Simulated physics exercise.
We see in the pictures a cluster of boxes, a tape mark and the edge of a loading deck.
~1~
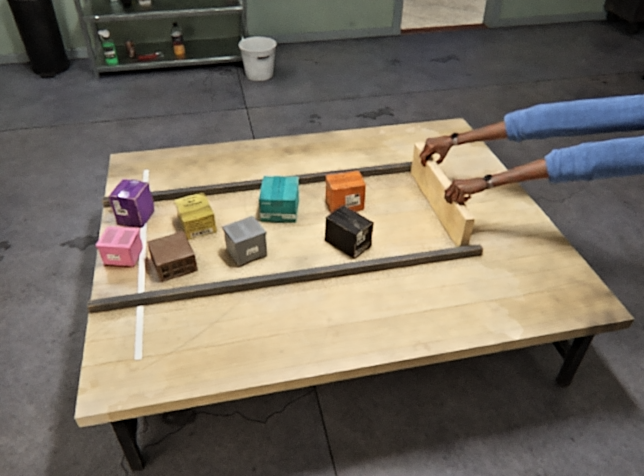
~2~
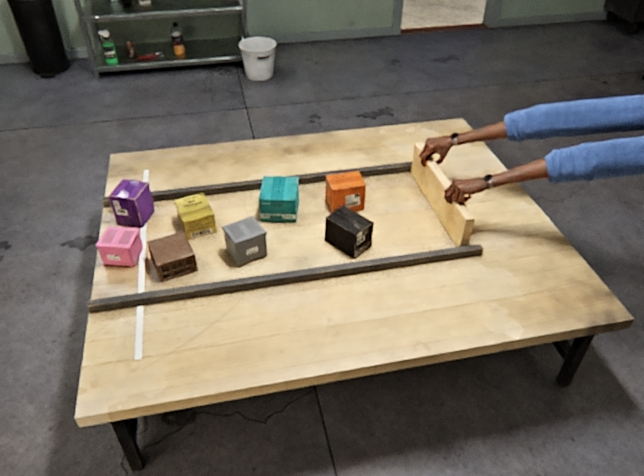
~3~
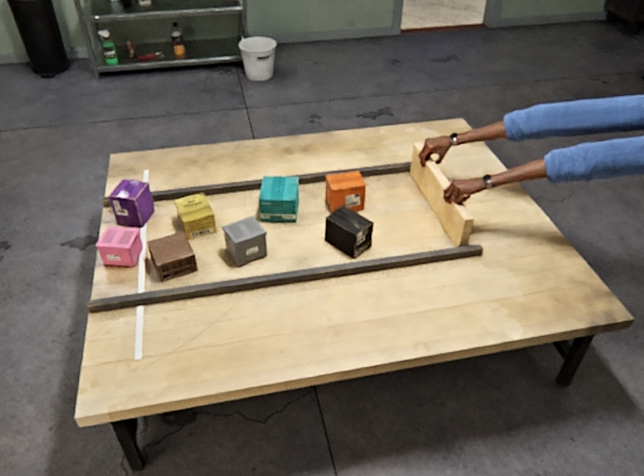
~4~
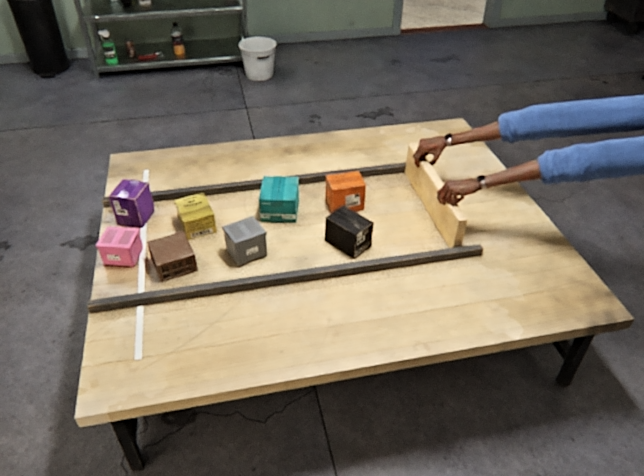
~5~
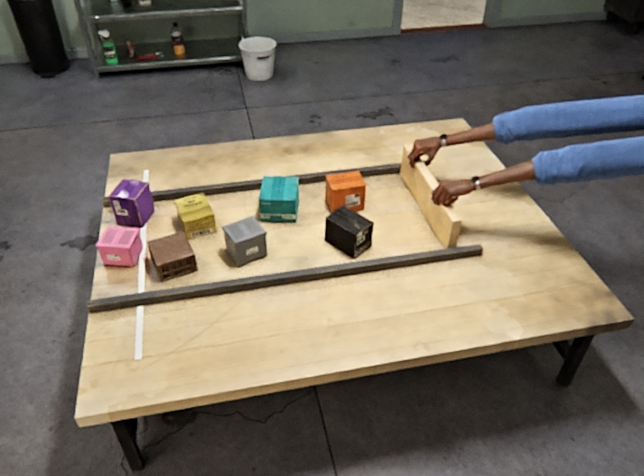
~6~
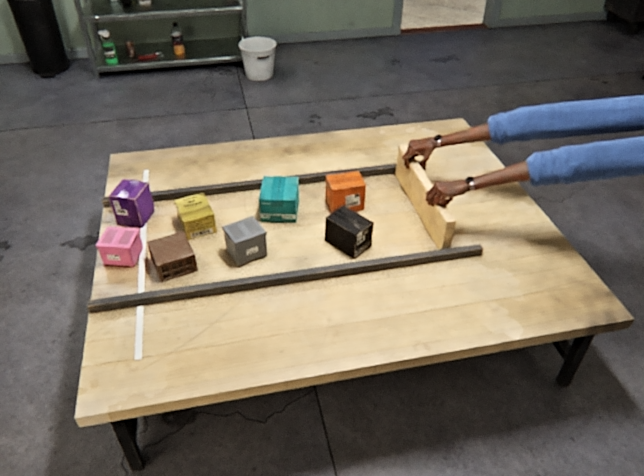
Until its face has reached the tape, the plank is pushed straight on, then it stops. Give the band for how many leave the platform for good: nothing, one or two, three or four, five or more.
More than four drop off.
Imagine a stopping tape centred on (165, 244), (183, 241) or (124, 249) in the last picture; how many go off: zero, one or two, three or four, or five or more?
Taking the places in the order asked: Either three or four, then 3 or 4, then more than four.
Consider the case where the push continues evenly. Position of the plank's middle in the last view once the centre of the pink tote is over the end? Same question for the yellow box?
When the pink tote crosses, the middle is near (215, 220); when the yellow box crosses, near (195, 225).
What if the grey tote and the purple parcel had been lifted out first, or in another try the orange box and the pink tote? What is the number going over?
Try one: 4; try two: 4.
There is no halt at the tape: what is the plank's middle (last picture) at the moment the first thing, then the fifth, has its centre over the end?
First about (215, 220), next about (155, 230).
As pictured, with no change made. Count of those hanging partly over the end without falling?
I get 0.
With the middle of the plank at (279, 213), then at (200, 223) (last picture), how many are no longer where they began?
By the first moment it's 5, by the second it's 8.
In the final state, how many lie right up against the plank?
2 end up touching it.
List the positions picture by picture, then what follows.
The first frame shows pink tote (121, 247); purple parcel (133, 203); brown crate (173, 256); plank (439, 193); tape (143, 247).
The second frame shows purple parcel (133, 203); turquoise box (280, 199).
The third frame shows brown crate (173, 256); plank (438, 193).
The fourth frame shows pink tote (121, 247); grey tote (246, 241).
The fifth frame shows purple parcel (133, 203); black parcel (349, 231).
The sixth frame shows pink tote (121, 247); purple parcel (133, 203); brown crate (173, 256); plank (422, 195); tape (143, 247).
A little later, none off yet; pink tote at rest near (121, 247); purple parcel at rest near (133, 203); brown crate at rest near (173, 256).
When it is over, the number that fall off is five or more; down, turquoise box, grey tote, yellow box, brown crate, purple parcel and pink tote.
